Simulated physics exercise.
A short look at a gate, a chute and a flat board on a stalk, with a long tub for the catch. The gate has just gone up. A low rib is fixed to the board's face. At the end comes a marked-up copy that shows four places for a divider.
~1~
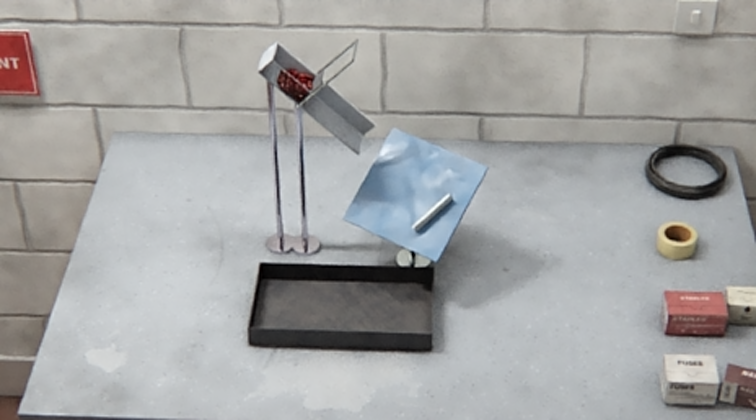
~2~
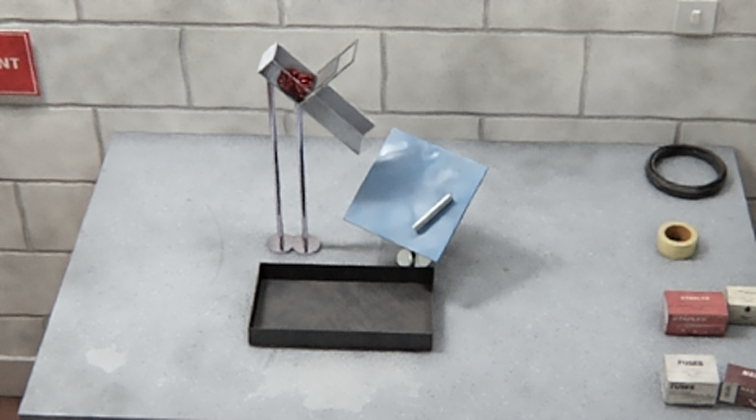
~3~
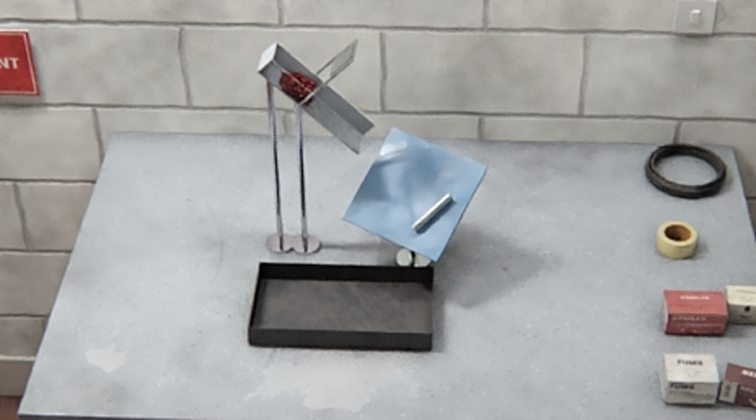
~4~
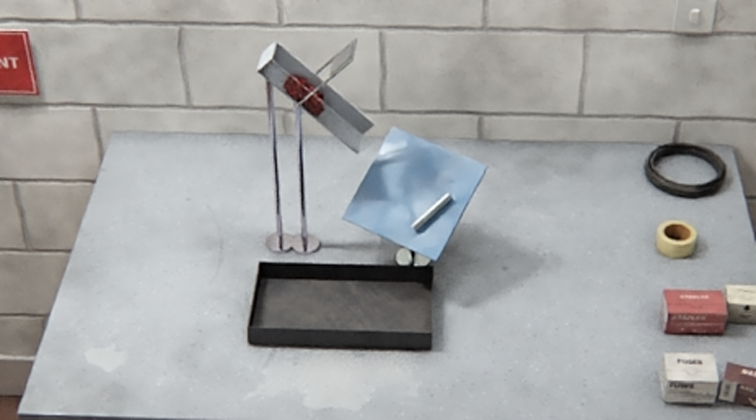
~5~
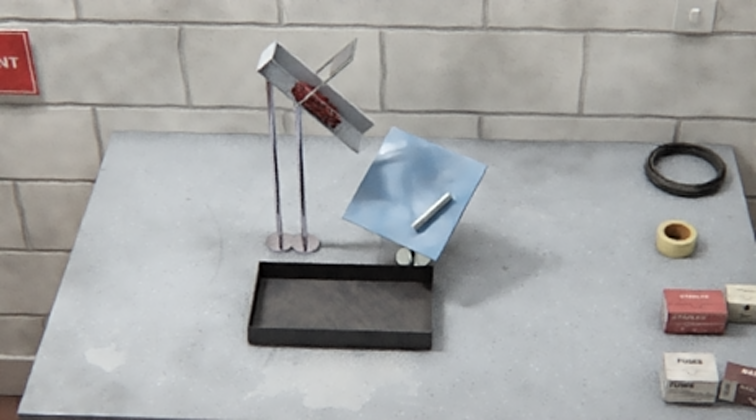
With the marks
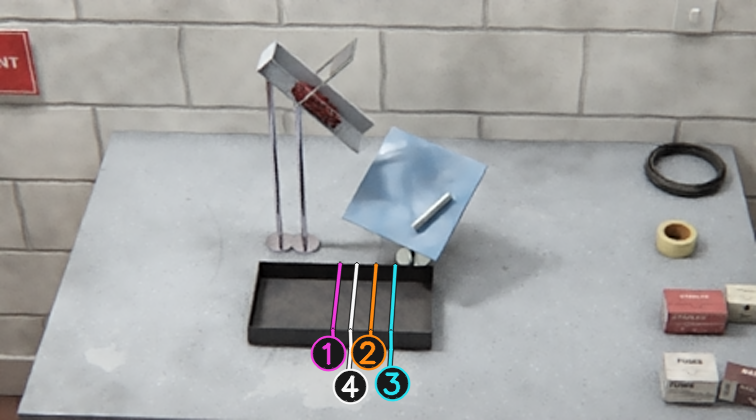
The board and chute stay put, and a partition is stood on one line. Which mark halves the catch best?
The answer is line 2.
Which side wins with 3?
Left.
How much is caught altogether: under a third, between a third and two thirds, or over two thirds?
About that: Over two thirds.
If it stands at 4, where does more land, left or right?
The right side.
On the marked copy, line 1 crosses the front rim at (332, 329); line 2 crosses the front rim at (370, 330); line 3 crosses the front rim at (391, 331); line 4 crosses the front rim at (350, 330).
If 1 is chosen, of what is caught, a small part on the left of the divider, nearly all on the right.
If 2 is chosen, of what is caught, about half on the left of the divider, about half on the right.
If 3 is chosen, of what is caught, most on the left of the divider, a small part on the right.
If 4 is chosen, of what is caught, about a quarter on the left of the divider, most on the right.
